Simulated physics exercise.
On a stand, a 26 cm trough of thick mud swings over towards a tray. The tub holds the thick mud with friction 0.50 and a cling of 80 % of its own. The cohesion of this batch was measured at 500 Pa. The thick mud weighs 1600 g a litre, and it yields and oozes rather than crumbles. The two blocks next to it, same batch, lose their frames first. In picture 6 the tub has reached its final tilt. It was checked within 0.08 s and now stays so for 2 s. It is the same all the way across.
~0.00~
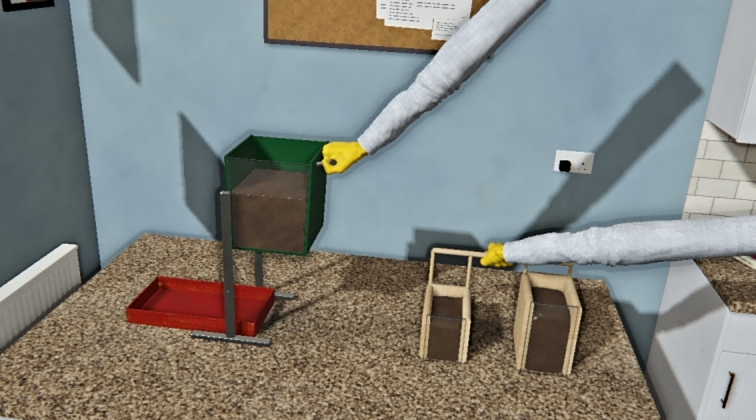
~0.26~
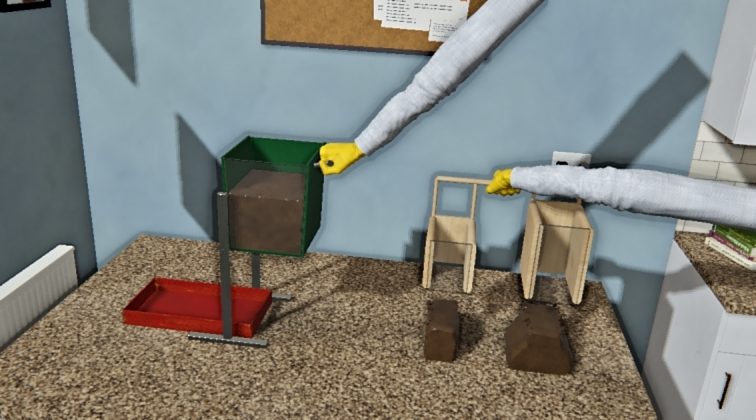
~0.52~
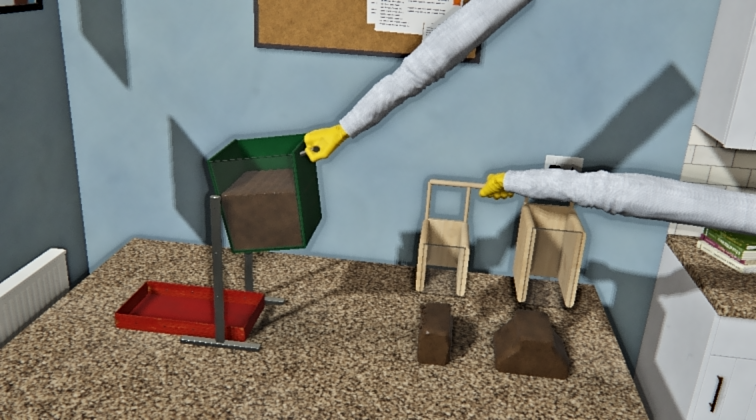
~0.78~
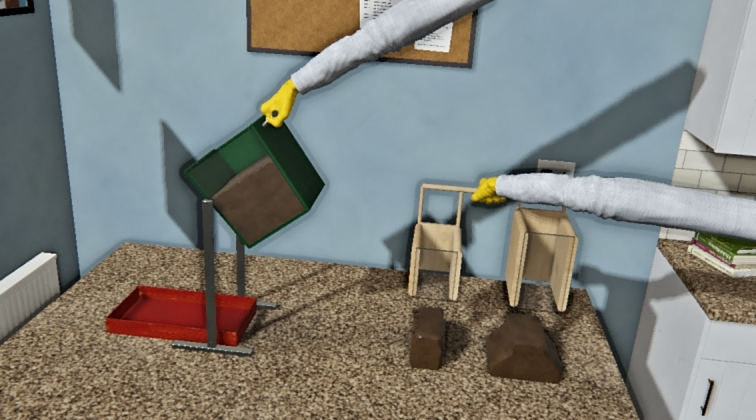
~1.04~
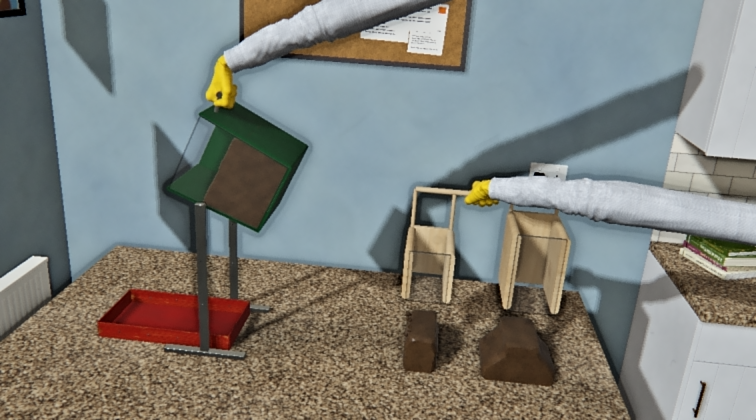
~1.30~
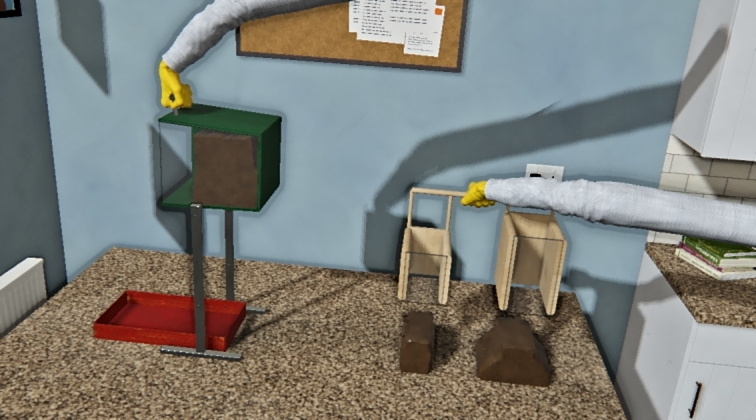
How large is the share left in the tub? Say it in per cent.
It comes to some 75 %.
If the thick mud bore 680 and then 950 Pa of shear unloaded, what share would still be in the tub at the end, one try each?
In that order: 100 %, 100 %.
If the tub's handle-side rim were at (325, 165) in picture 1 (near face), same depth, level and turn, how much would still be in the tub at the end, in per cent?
In that case some 55 per cent.
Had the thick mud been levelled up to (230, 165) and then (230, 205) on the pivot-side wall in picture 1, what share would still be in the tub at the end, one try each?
In turn about 50 %, 100 %.
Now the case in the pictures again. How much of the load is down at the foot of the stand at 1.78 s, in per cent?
Near 0 %.
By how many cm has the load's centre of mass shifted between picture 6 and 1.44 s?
About 4 cm.
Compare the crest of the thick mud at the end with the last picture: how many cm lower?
About 8 cm.
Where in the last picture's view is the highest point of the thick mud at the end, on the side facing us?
Near (208, 166).
After 1.44 s, the tub is at 89 degrees and holds 100 %.
After 1.61 s, the tub is at 89 degrees and holds 92 %.
After 1.78 s, the tub is at 89 degrees and holds 78 %.
After 1.95 s, the tub is at 89 degrees and holds 75 %.
After 3.30 s, at the end, the tub is at 89 degrees and holds 75 %.
